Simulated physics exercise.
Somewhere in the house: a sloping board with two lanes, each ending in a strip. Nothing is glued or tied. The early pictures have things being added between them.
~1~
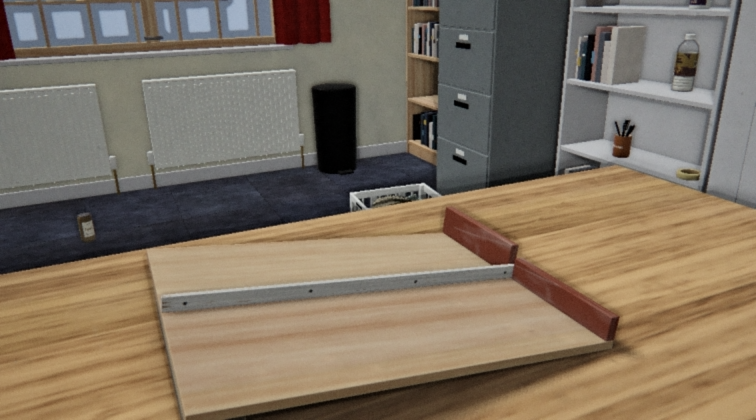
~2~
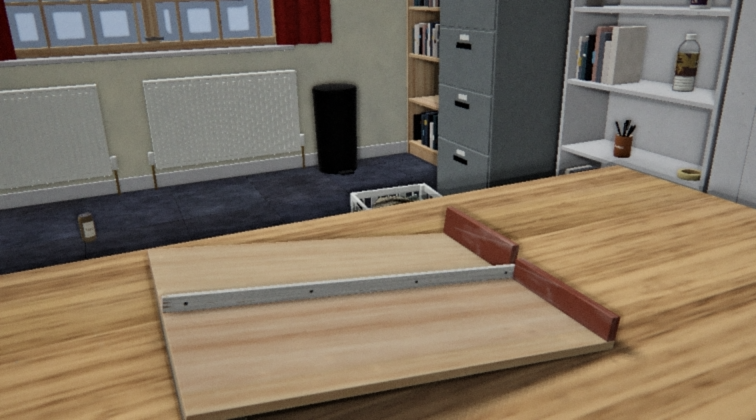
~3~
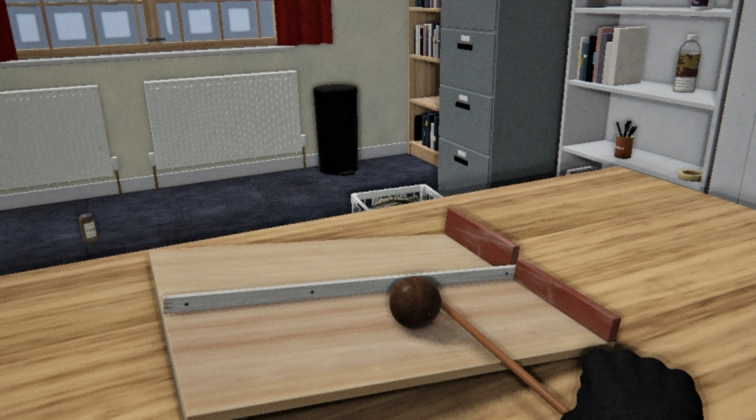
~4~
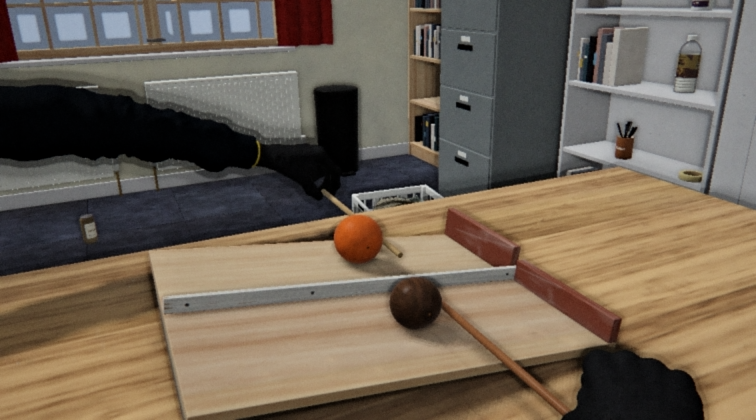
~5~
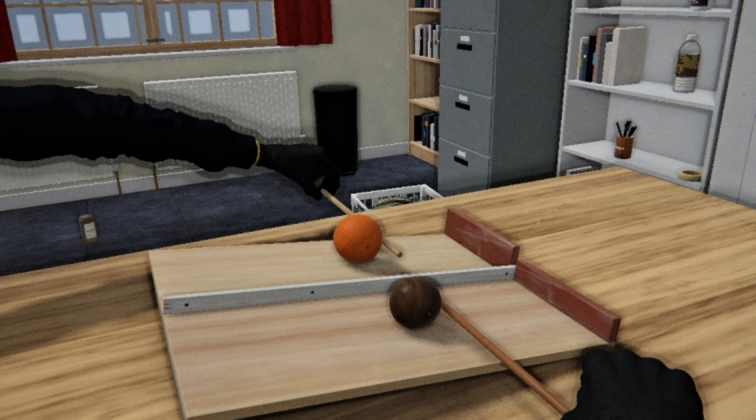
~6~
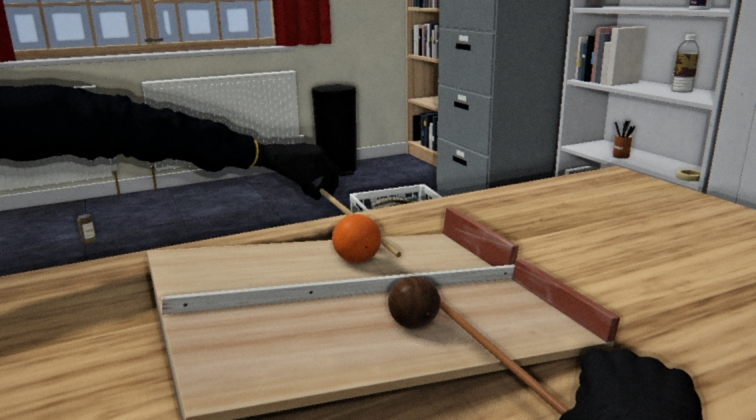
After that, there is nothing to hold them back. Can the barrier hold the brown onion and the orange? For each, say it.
Trial note - brown onion stays put; orange stays put.
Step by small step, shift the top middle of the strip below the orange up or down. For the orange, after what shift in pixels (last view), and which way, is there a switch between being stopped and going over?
20 pixels, downward.
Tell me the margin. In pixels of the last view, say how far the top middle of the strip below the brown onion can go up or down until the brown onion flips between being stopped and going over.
It would take a shift of about 12 pixels, down.
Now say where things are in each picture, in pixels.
In the first frame, board (365, 279).
In the second frame, board (366, 279).
In the third frame, brown onion (415, 303); board (367, 280).
In the fourth frame, held back by the sticks; orange (359, 239); board (367, 280).
In the fifth frame, held back by the sticks; brown onion (415, 303); board (367, 280).
In the sixth frame, held back by the sticks; brown onion (414, 303); orange (357, 239); board (366, 280).
Then, 0.34 s past the last view, brown onion rolling on the board near (443, 300); orange rolling on the board near (381, 238).
Then, 0.58 s past the last view, brown onion rolling on the board near (503, 294); orange rolling on the board near (433, 235).
Finally, the brown onion stops on the board, near (541, 289); the orange stops on the board, near (457, 234).
